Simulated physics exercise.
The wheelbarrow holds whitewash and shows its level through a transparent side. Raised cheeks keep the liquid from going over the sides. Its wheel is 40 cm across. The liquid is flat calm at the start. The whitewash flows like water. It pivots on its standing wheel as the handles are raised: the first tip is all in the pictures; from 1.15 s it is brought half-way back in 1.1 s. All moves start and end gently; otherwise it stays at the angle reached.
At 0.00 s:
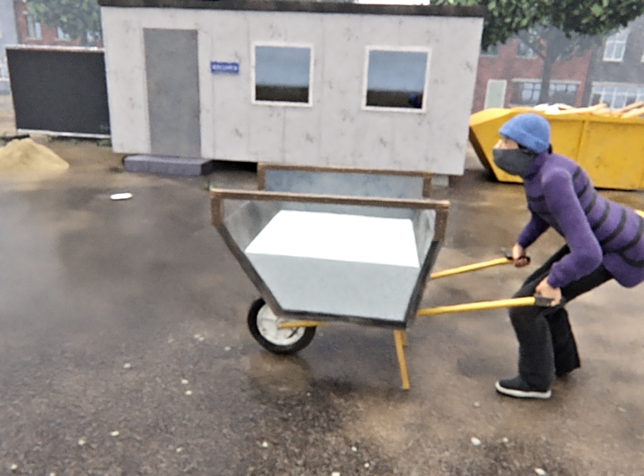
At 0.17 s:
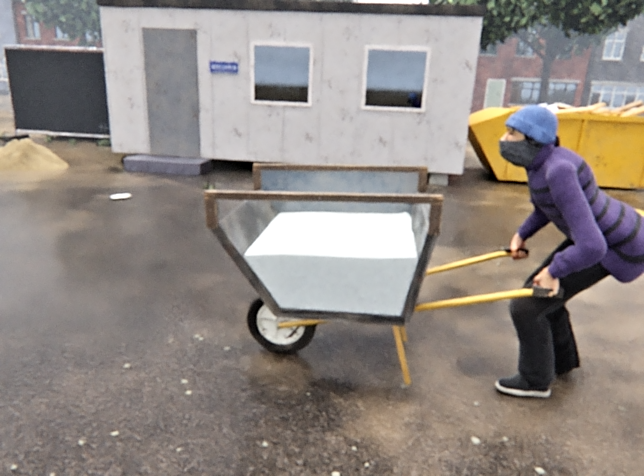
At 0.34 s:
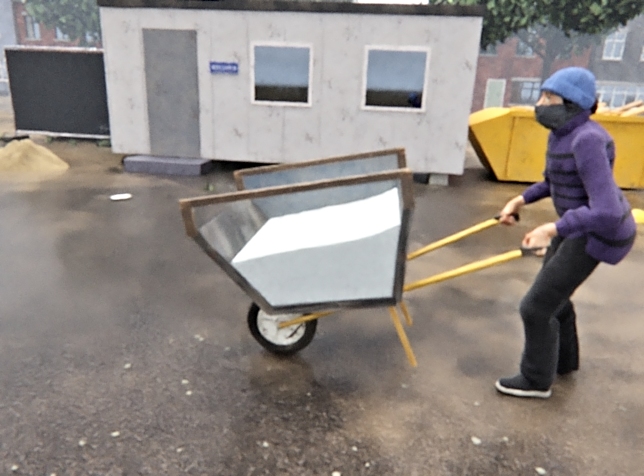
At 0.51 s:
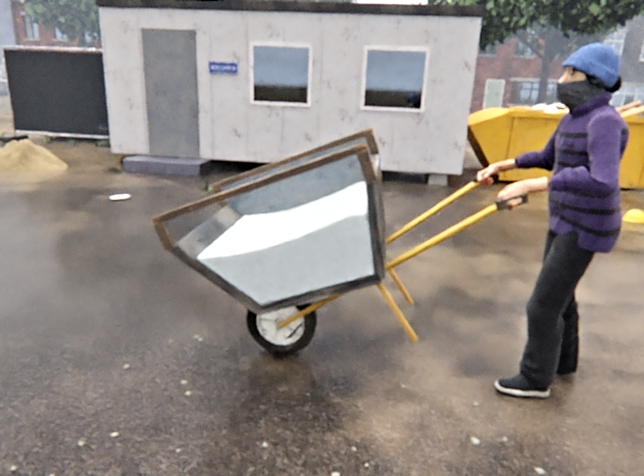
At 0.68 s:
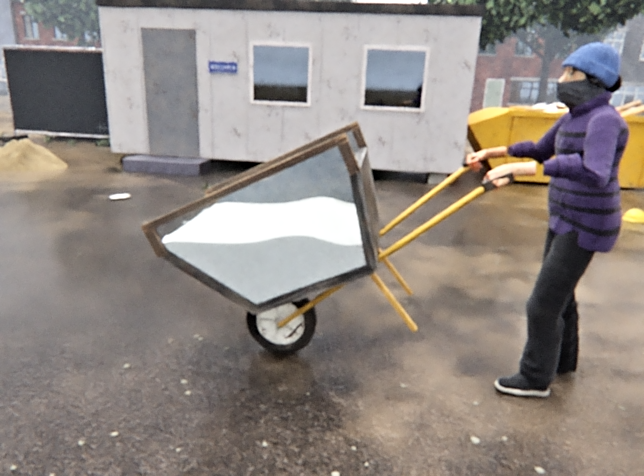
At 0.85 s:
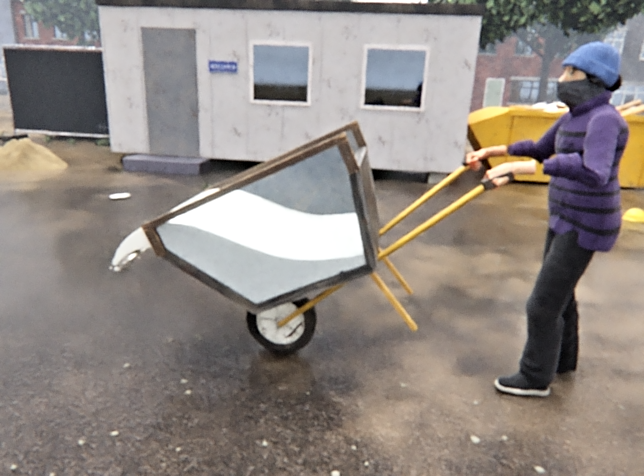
Wheelbarrow of white liquid tilting nose down to the left as a person in a blue hat raises its handles, liquid pouring out.
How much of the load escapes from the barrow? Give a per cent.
It loses close to 48 per cent.
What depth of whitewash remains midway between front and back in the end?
About 14 cm.
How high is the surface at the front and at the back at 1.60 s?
About 22 cm in front and 0 cm behind.
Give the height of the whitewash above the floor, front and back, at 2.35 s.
About 12 cm in front and 16 cm behind.
After 1.60 s the barrow is at 22° forwards, the surface stands 0 cm at the back and 23 cm at the front; 46 per cent has gone, over the front.
After 2.35 s the barrow is at 13° forwards, the surface stands 16 cm at the back and 12 cm at the front; 46 per cent has gone, over the front.
After 3.05 s the barrow is at 13° forwards, the surface stands 3 cm at the back and 24 cm at the front; 47 per cent has gone, over the front.
After 5.14 s 48 per cent has gone, over the front, 69 of 144 litres.
